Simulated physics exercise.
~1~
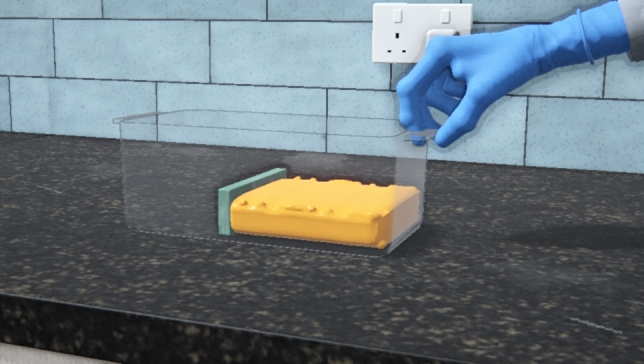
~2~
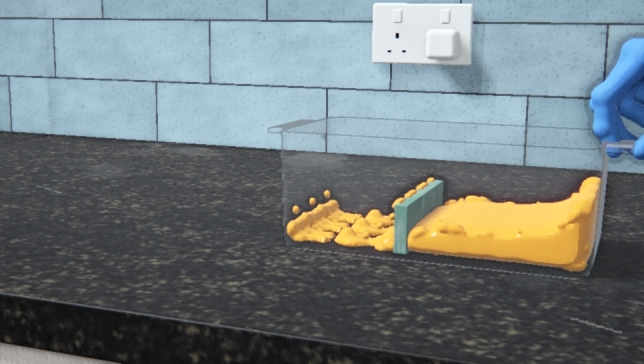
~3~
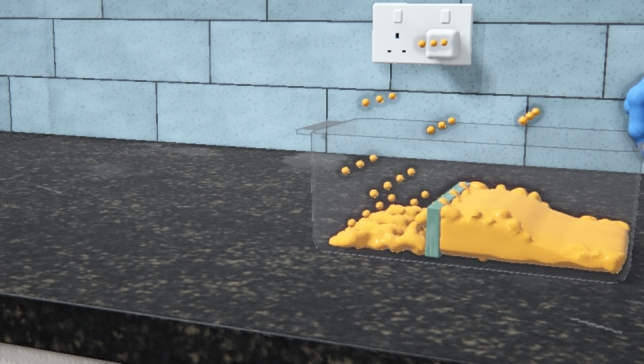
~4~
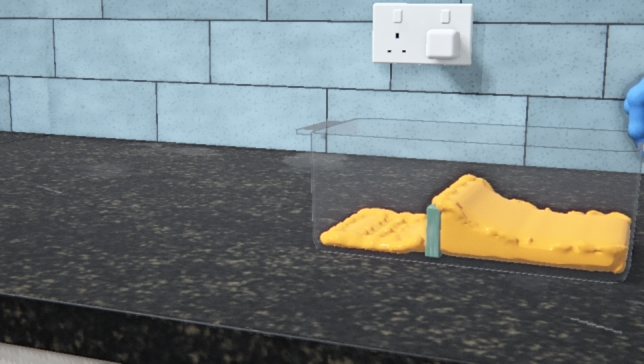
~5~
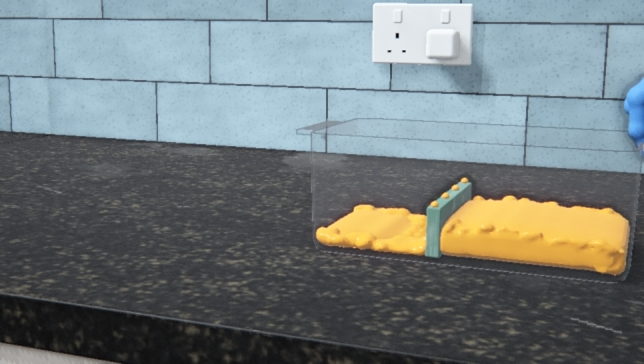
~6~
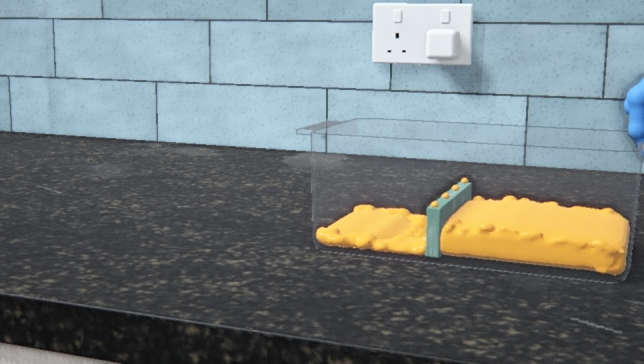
The clip opens on a clear oblong tub on a dark speckled worktop, with thick-looking orange juice filling only the part right of a low green divider. A blue-gloved hand grips the tub's right end and draws it rightwards. As it slides, juice spills over the divider into the empty left part. The tub comes to a stop near the right edge of the view, while droplets fly up on the left and the juice heaps against the divider. The surface then settles, leaving a shallow pool on the left and the larger share on the right.
